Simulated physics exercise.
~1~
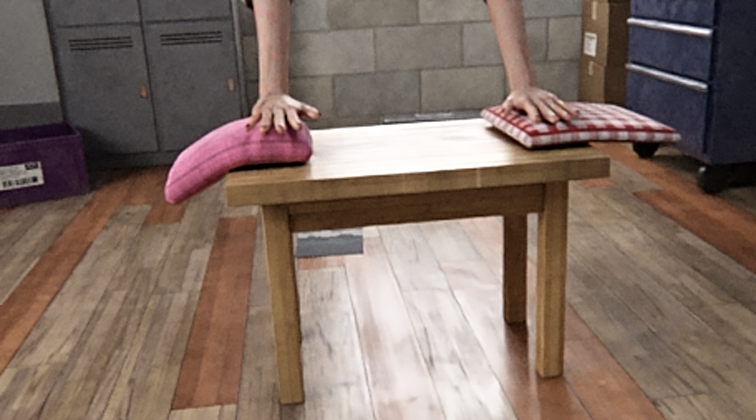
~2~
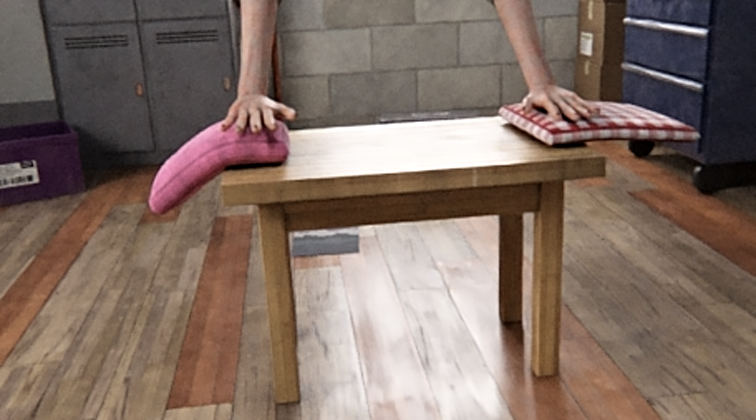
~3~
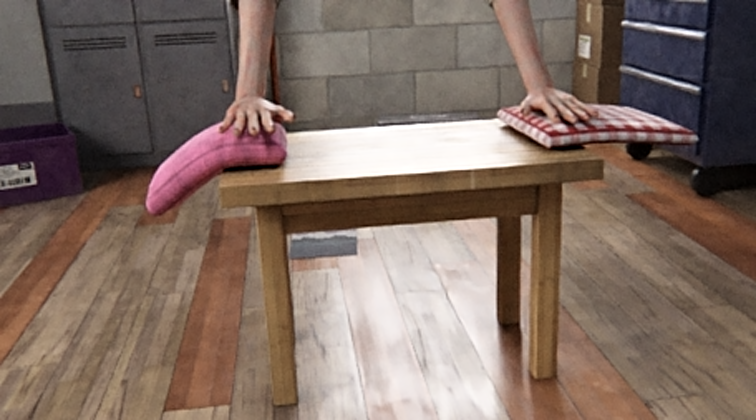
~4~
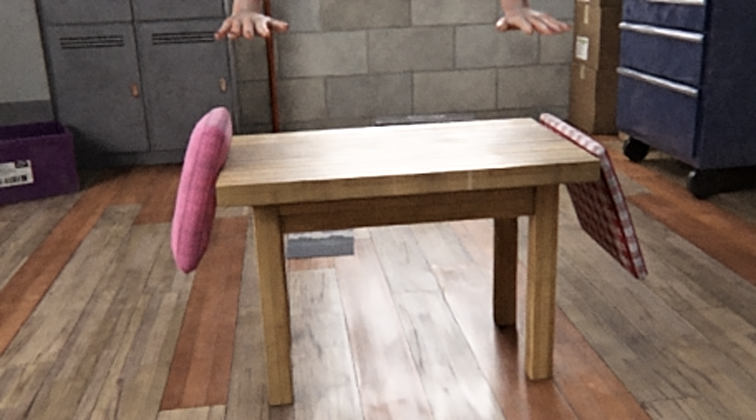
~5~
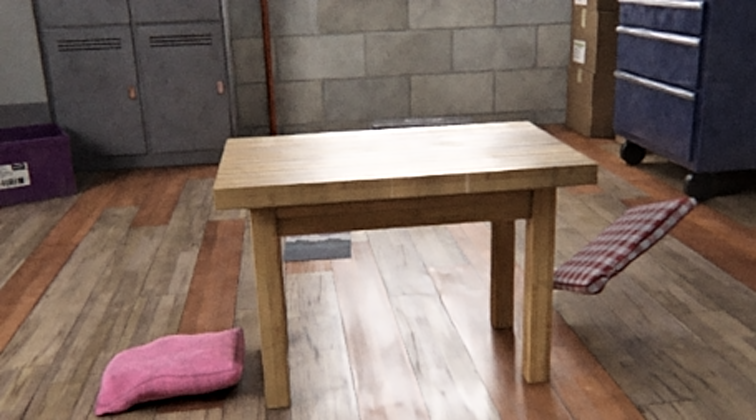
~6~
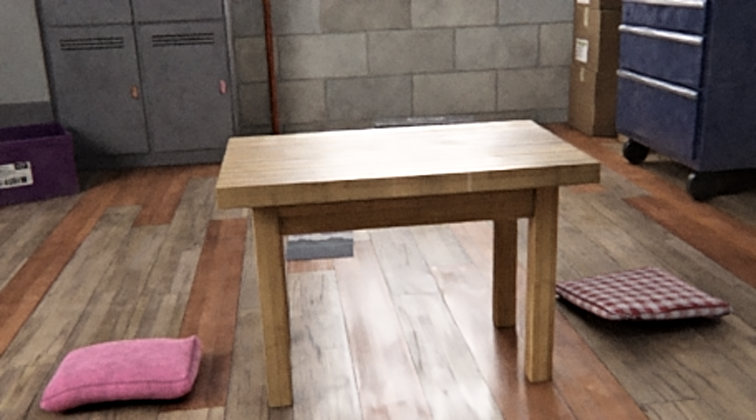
To begin with, two hands press a pink sack and a red checked pad onto opposite ends of a wooden table, each cushion jutting past the edge. The hands shift slightly outwards, and the pink sack droops further over the left end while the pad stays nearly flat on the right. Then both hands lift away, and the two cushions tip steeply down at the ends. The pink sack drops to the floor on the left while the checked pad is still falling on the right. Finally, both lie on the floorboards, one on each side of the bare table.
